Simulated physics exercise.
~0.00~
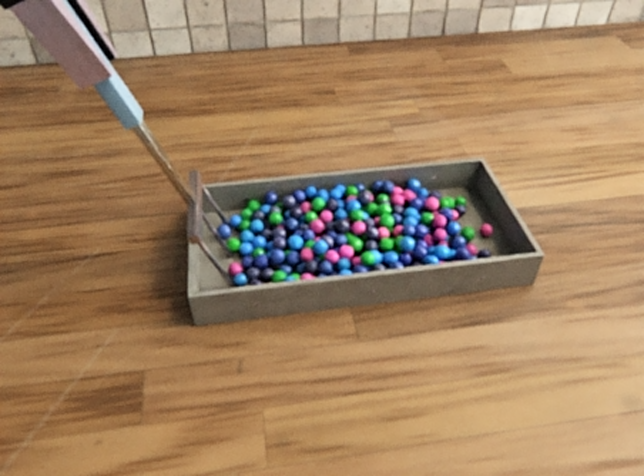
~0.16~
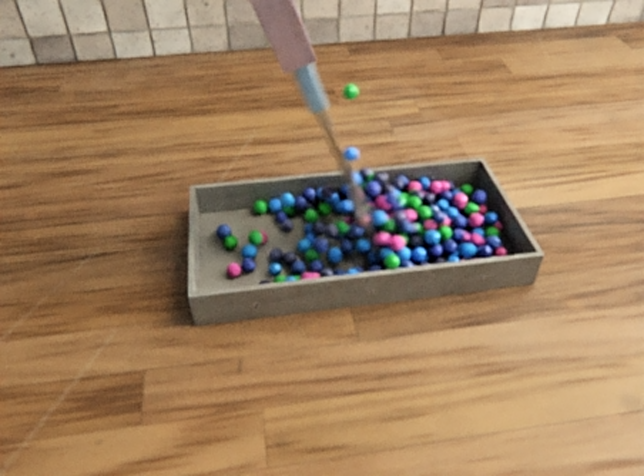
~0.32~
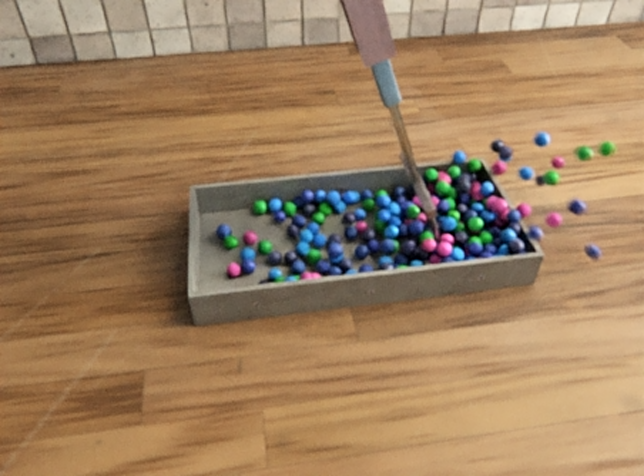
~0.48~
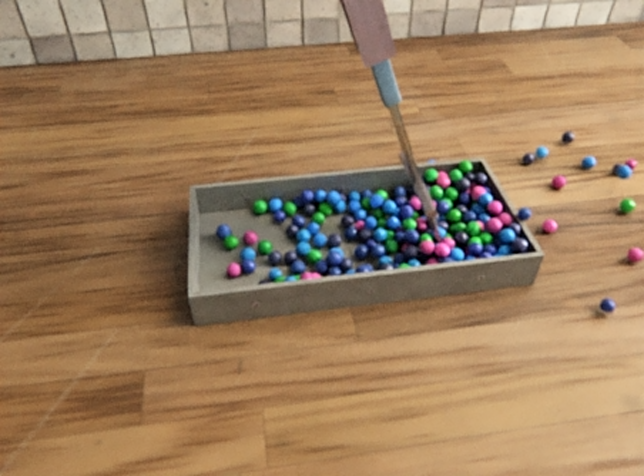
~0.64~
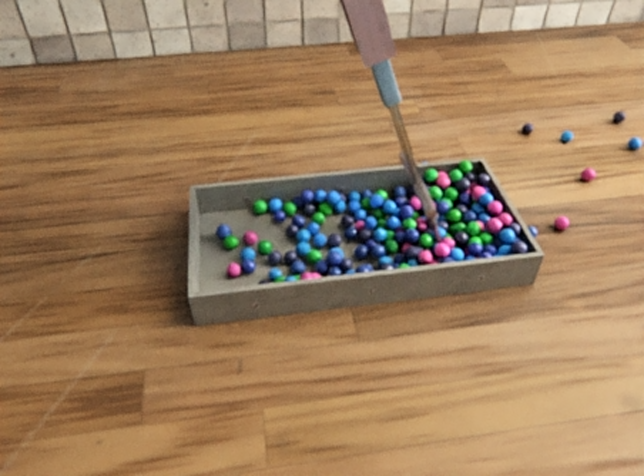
On a wooden countertop, a robot arm dragged a thin pronged tool rightward through a grey tray of colourful round sweets, piling them toward the right end; several flew over the edge and rolled away across the wood, while most stayed inside.
